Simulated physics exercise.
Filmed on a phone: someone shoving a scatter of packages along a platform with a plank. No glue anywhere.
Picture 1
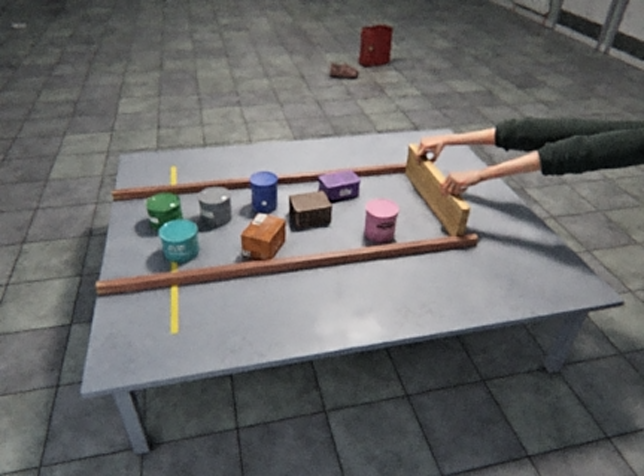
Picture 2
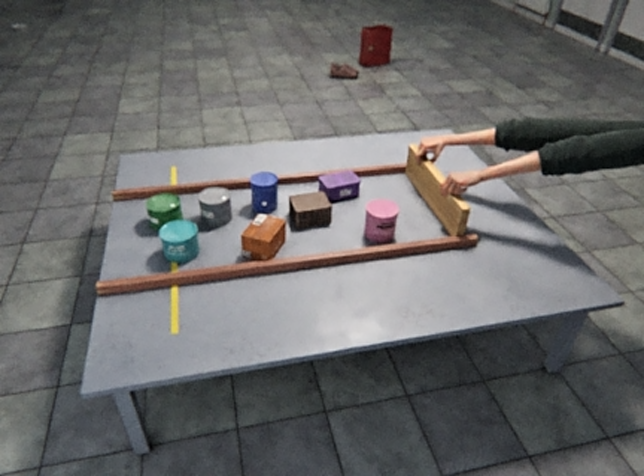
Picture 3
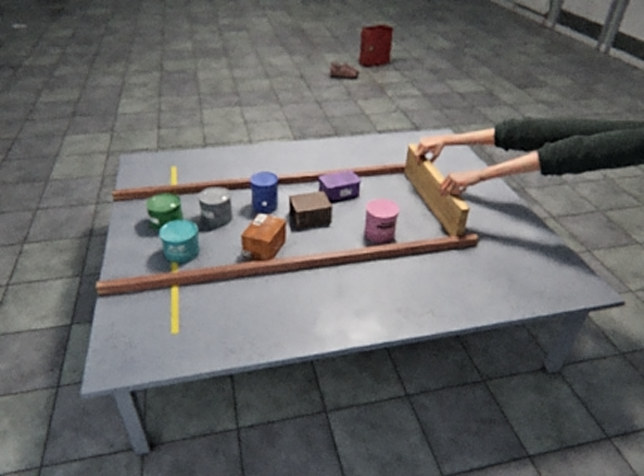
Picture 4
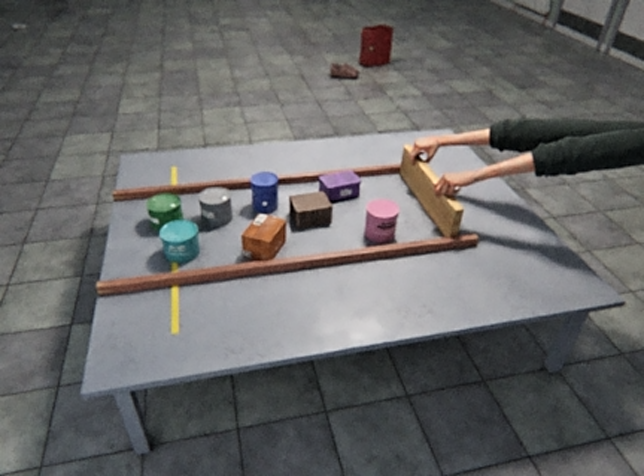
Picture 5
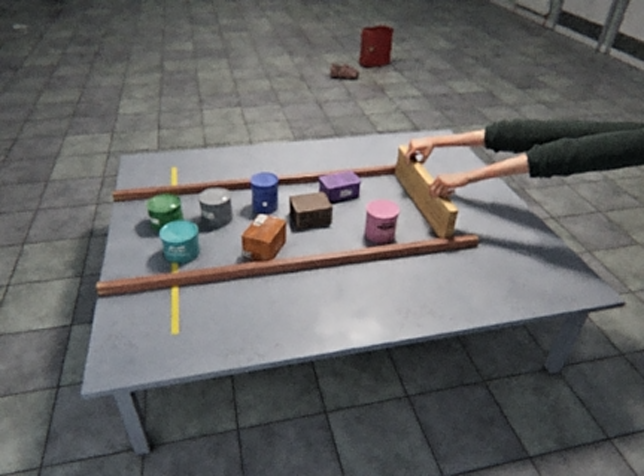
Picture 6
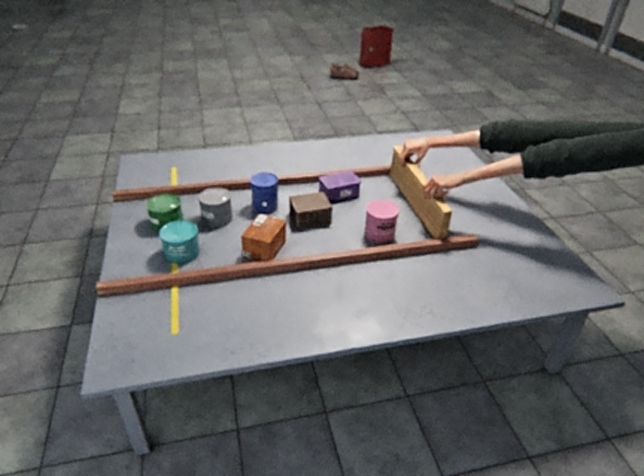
In the video, two hands hold a wooden plank at the right end of a grey table and slide it slightly left between two rails, while the scattered colourful canisters and boxes ahead of it stay still.
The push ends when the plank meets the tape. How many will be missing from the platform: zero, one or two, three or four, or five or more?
The number that fall off is one or two.
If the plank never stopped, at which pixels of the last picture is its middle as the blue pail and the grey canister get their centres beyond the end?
Near (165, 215) and (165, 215).
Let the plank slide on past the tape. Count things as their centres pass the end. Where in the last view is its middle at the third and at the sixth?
At (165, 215) for the third, at (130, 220) for the sixth.
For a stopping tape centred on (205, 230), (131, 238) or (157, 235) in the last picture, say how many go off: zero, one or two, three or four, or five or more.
Taking them in turn, none; at least five; three to four.
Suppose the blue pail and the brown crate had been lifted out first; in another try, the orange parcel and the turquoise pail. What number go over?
First 1, then 1.
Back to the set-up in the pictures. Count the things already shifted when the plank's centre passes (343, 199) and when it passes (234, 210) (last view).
First 2, then 8.
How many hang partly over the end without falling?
That would be 3.
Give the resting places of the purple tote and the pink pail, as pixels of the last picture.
First (153, 204), then (154, 249).
A little later, none off yet; green canister at rest near (165, 213); turquoise pail at rest near (180, 242); grey canister at rest near (216, 207).
Next, none off yet; green canister at rest near (164, 213); turquoise pail at rest near (180, 242); grey canister shifted about its own width near (192, 218).
When it is over, the number that fall off is one or two; down, turquoise pail and green canister.
